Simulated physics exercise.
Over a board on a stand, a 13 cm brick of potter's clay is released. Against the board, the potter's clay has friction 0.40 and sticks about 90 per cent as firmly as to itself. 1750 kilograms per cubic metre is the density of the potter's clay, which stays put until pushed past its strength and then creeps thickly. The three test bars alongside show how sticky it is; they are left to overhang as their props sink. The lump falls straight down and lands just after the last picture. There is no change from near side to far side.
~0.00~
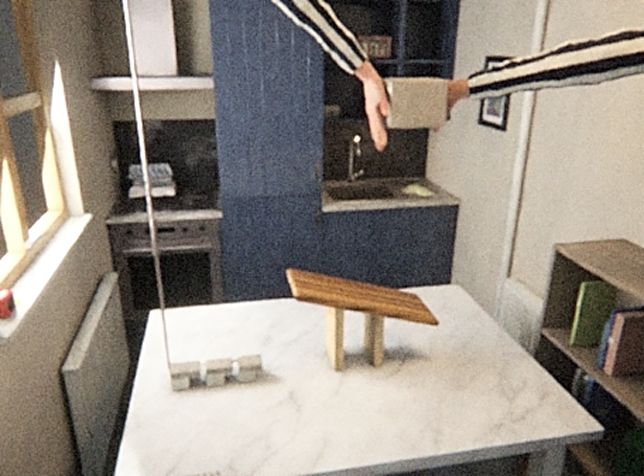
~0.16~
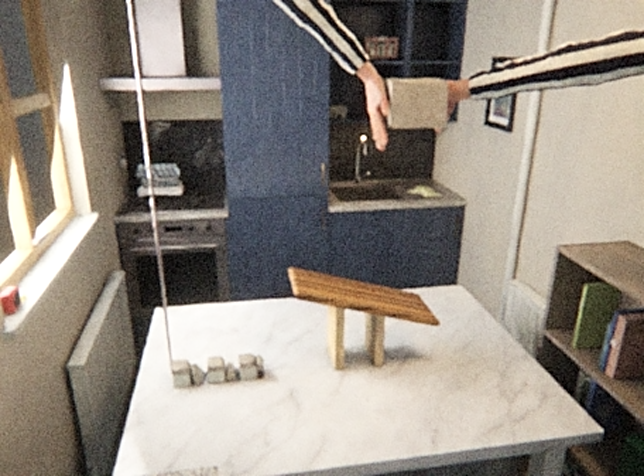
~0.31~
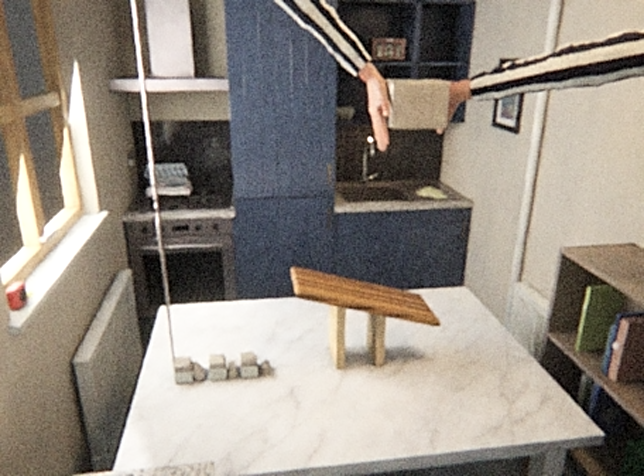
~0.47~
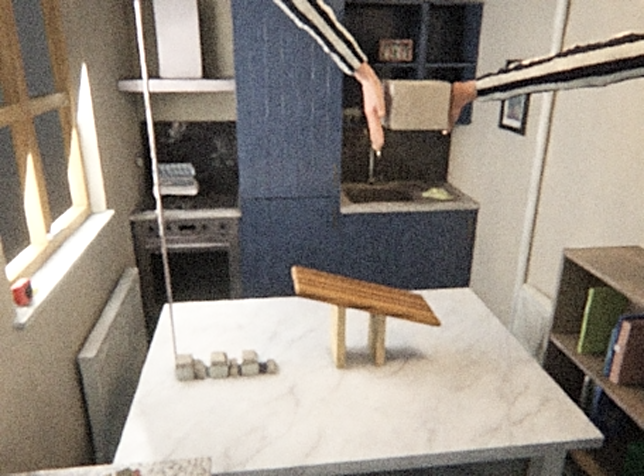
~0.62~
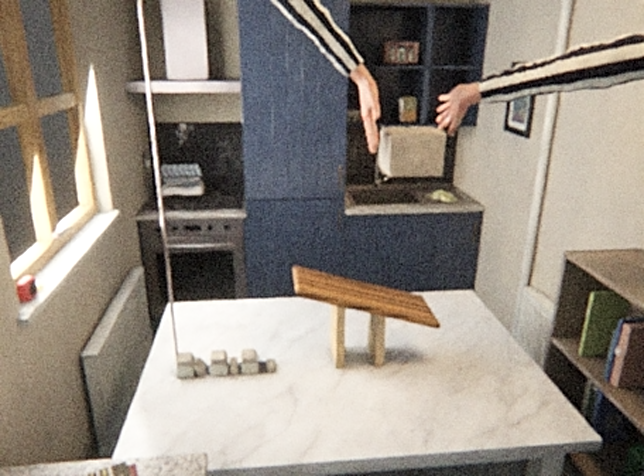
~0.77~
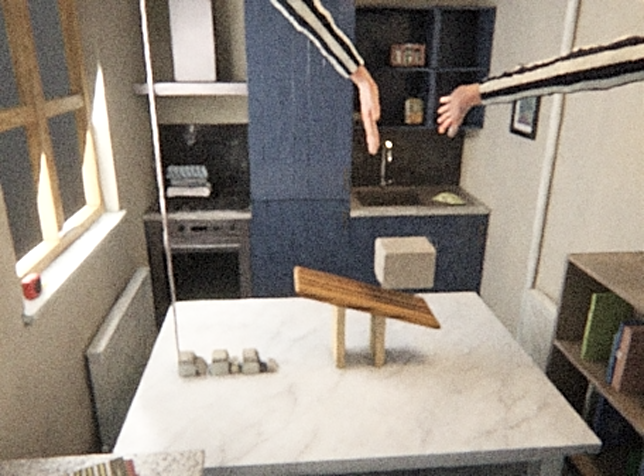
In a kitchen, small grey pieces shifted and tilted at the left of a white marble table, then two striped-sleeved arms released a pale block, which dropped toward a sloping wooden board on a stand.
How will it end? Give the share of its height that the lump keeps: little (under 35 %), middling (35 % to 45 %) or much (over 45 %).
In the middle band: 35 % to 45 %.
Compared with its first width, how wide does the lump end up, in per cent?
180 %.
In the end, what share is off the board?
Off the board: About 45 %.
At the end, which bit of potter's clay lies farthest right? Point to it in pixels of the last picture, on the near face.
Pixel: Approx. (435, 317).
After 0.89 s, it stands 42 % of its first height and 10 % has gone off the board.
After 1.02 s, it stands 39 % of its first height and 29 % has gone off the board.
After 1.16 s, it stands 39 % of its first height and 42 % has gone off the board.
After 1.29 s, it stands 39 % of its first height and 44 % has gone off the board.
After 1.39 s, at the end, it stands 39 % of its first height and 44 % has gone off the board.
